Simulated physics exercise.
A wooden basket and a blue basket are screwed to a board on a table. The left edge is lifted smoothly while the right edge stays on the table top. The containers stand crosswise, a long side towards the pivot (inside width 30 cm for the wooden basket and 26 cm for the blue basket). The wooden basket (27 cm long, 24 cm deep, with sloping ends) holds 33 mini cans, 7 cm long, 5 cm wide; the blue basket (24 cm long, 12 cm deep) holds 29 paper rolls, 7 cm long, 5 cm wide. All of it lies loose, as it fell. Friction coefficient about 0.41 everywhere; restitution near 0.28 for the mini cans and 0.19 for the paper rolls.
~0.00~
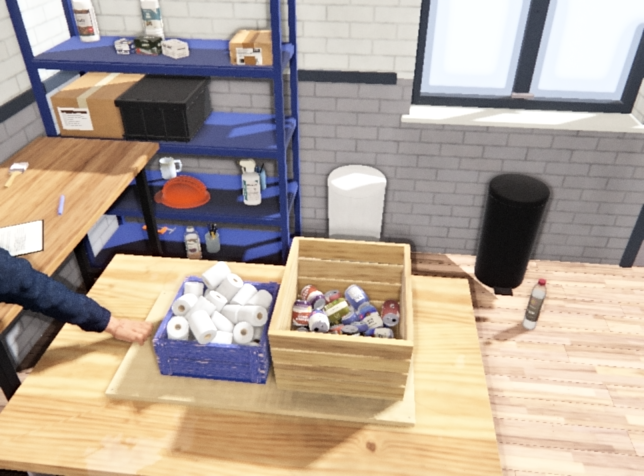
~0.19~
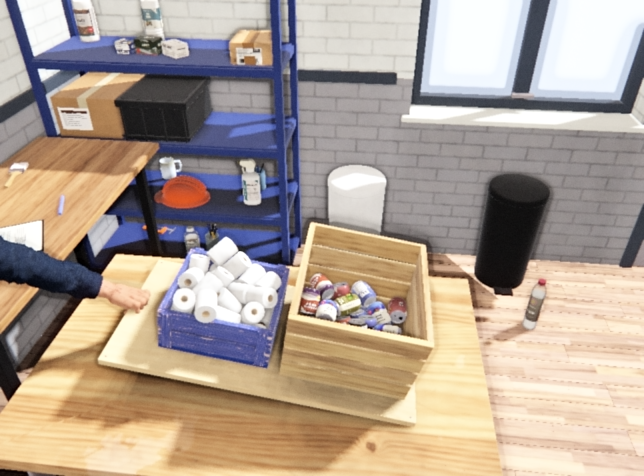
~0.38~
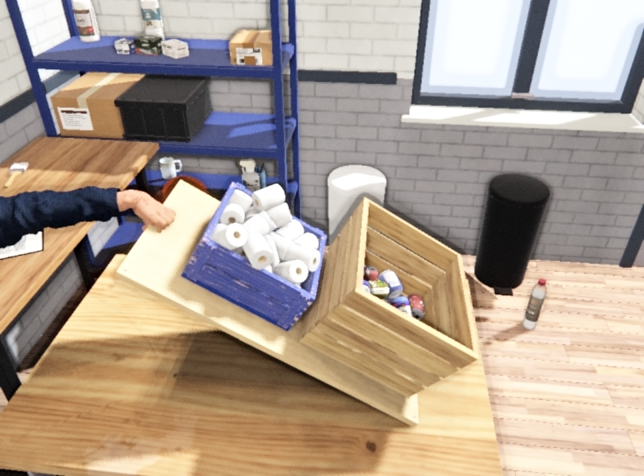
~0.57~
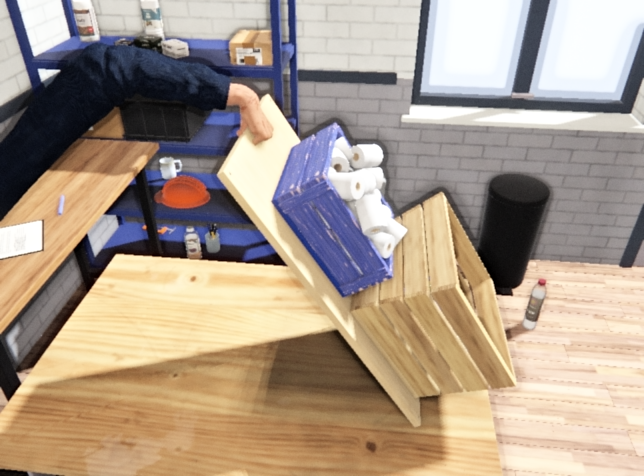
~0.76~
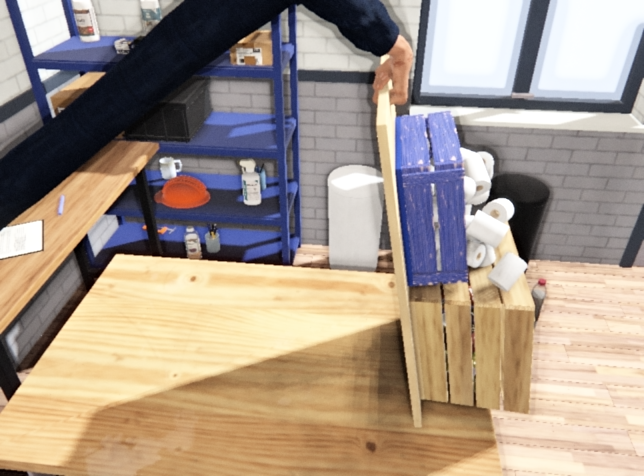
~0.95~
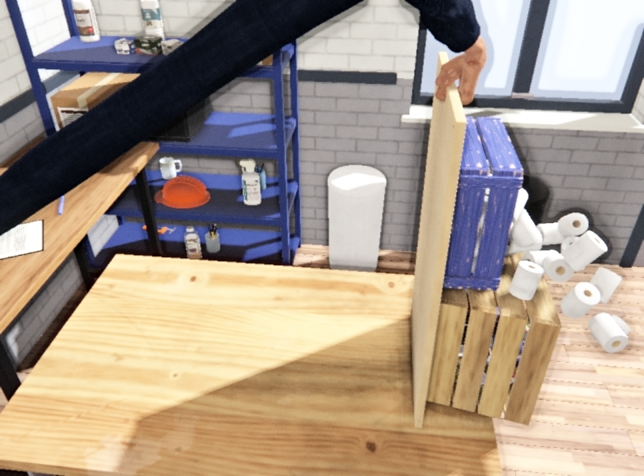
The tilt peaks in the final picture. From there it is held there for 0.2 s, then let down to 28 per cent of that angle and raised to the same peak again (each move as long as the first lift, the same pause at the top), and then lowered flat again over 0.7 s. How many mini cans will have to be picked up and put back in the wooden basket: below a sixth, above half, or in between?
The wooden basket loses from a sixth to a half of its mini cans.
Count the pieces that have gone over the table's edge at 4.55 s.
About 30.
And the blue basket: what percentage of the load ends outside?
Blue basket 90 per cent.
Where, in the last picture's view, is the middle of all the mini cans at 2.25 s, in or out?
Near (418, 346).
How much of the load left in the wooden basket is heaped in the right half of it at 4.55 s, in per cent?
About 70 per cent.
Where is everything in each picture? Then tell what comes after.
In the first picture (we follow the rim corner now nearest the camera), wooden basket at (411, 341); blue basket at (261, 346); tilt 0°; nothing out yet.
Wooden basket at (431, 342); blue basket at (271, 330); tilt 9°, in the second picture.
Wooden basket at (476, 353); blue basket at (313, 295); tilt 31°, in the third picture.
Wooden basket at (515, 380); blue basket at (392, 272); tilt 58°, in the fourth picture.
Wooden basket at (529, 408); blue basket at (467, 276); tilt 80°; 8 out, the lowest roll at (481, 248), in the fifth picture.
Wooden basket at (529, 420); blue basket at (497, 285); tilt 89°; 19 out, in the sixth picture.
After 1.53 s, tilt 66°; 9 of 33 out of the wooden basket and 23 of 29 out of the blue basket.
After 2.25 s, tilt 29°; 9 of 33 out of the wooden basket and 23 of 29 out of the blue basket.
After 3.26 s, tilt 89°; 9 of 33 out of the wooden basket and 24 of 29 out of the blue basket.
Final count (at 4.55 s), 9 of 33 out of the wooden basket and 25 of 29 out of the blue basket. Asked share, 9 of 33, 27 per cent.
